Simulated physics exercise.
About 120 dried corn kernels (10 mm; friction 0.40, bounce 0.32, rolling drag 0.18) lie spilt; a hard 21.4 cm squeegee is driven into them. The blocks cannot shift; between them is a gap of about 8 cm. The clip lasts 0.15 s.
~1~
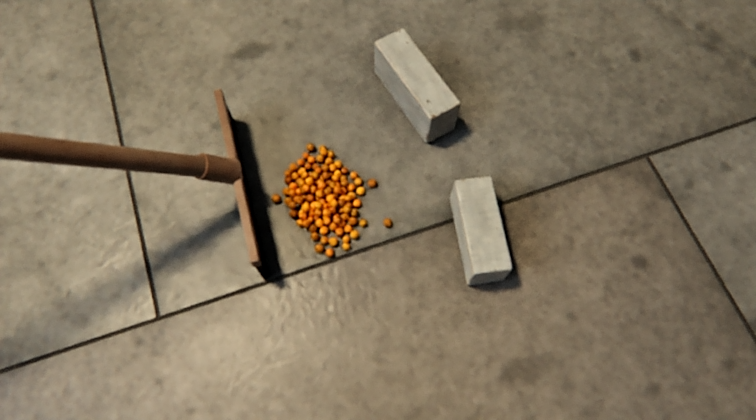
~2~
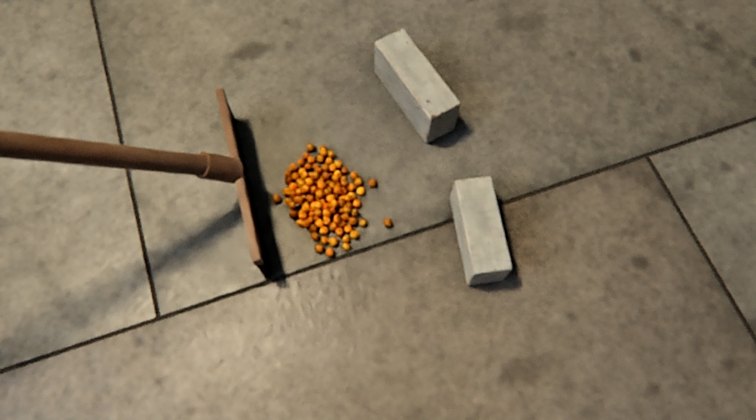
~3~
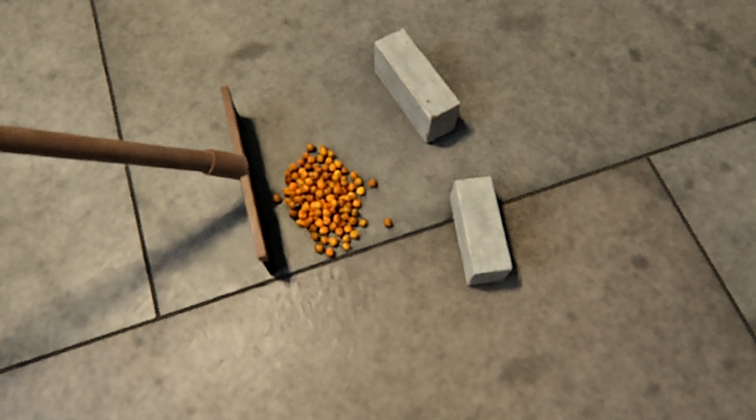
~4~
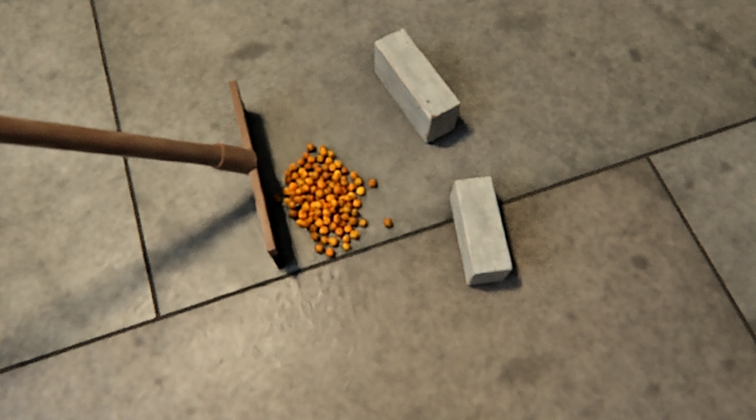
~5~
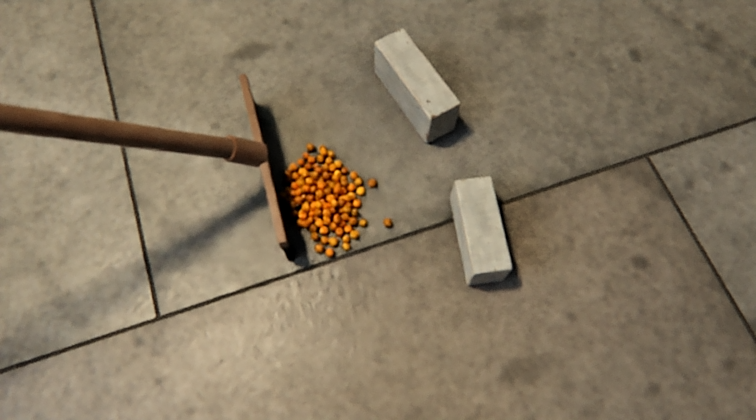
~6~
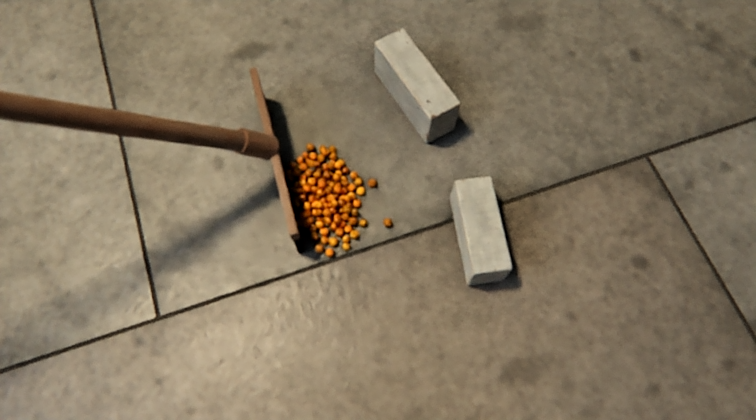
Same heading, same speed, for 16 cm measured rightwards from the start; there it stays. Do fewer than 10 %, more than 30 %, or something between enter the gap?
Through: Small.
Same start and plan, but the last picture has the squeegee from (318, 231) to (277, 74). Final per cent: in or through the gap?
Through 10.
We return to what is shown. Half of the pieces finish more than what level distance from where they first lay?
About 12 cm.
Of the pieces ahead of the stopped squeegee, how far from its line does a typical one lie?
About 3 cm.
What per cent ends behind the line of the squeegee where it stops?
About 20 per cent.
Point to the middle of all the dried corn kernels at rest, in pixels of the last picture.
At about (400, 156).
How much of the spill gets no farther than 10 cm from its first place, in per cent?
Roughly 30 per cent.
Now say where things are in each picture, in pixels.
The first frame shows squeegee from (256, 262) to (220, 98); moved 0.0 cm; 0 pieces shifted; middle of the spill at (320, 194); block at (483, 223); block at (416, 72).
The second frame shows squeegee from (258, 260) to (222, 97); moved 0.2 cm; 0 pieces shifted; middle of the spill at (320, 194).
The third frame shows squeegee from (263, 257) to (227, 94); moved 0.9 cm; 0 pieces shifted; middle of the spill at (320, 194).
The fourth frame shows squeegee from (272, 250) to (235, 89); moved 2.0 cm; 0 pieces shifted; middle of the spill at (320, 194).
The fifth frame shows squeegee from (283, 242) to (245, 83); moved 3.4 cm; 1 pieces shifted; middle of the spill at (320, 194).
The sixth frame shows squeegee from (295, 235) to (255, 77); moved 4.8 cm; 26 pieces shifted; middle of the spill at (320, 193); block at (483, 223); block at (416, 72).
Then, 0.18 s after the last picture, squeegee 13 cm from its start, spill 15 cm wide; held up before the blocks 100 %.
Then, 0.36 s after the last picture, squeegee 17 cm from its start, spill 17 cm wide; held up before the blocks 100 %.
Then, 0.51 s after the last picture, squeegee 17 cm from its start, spill 17 cm wide; held up before the blocks 100 %.
In the end, in or through the gap 0 %, round the near block 0 %, round the far block 0 %, held up before the blocks 100 %.
